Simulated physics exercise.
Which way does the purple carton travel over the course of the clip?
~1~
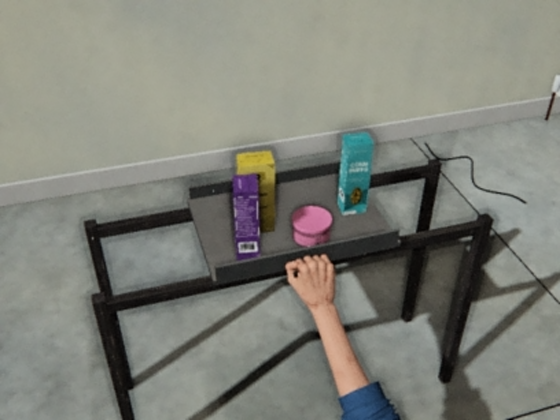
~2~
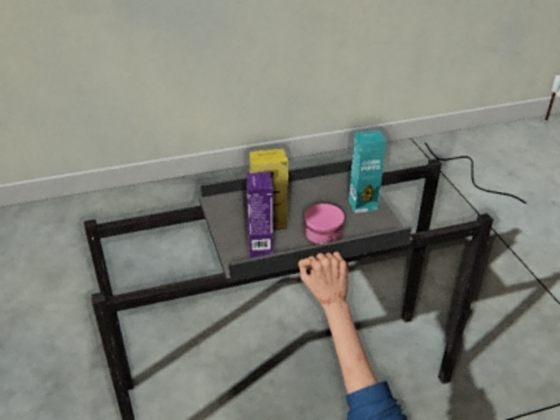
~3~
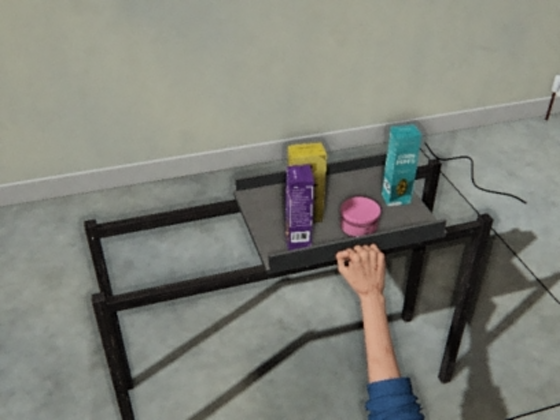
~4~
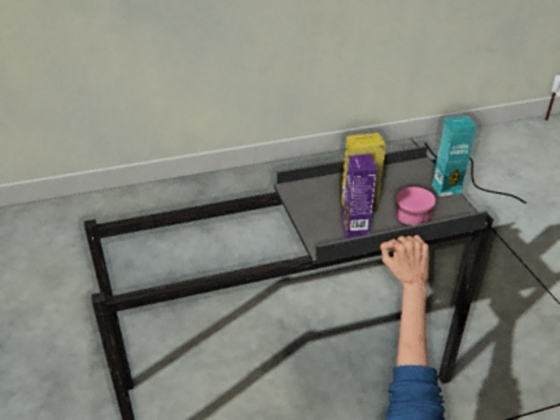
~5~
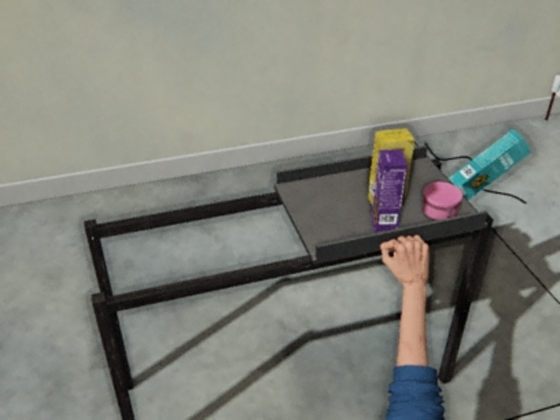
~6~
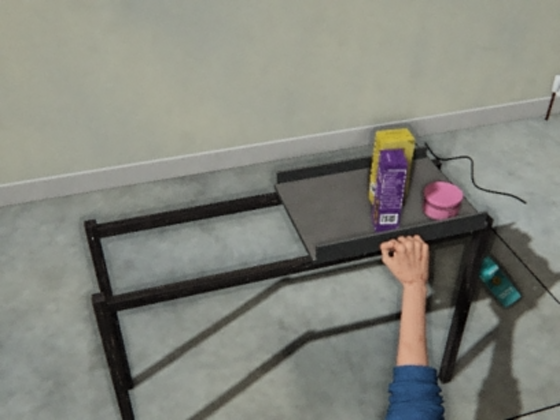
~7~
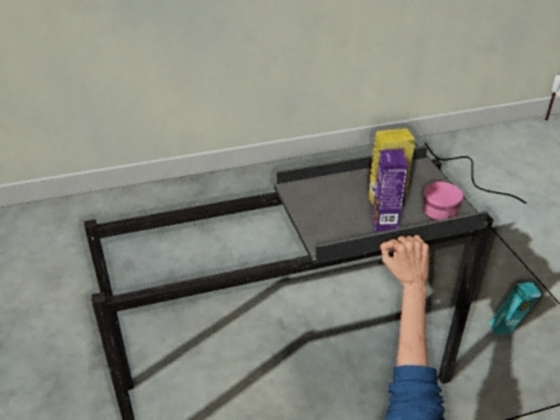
The purple carton moves to the right, first along with the tray and then a little farther across it after the tray stops.
A gray tray holding two boxes, a turquoise carton and a pink tub slides right along a black frame beside a moving hand, then stops at the right end. The items slide farther, and the turquoise carton tips off the end and lands on the floor.
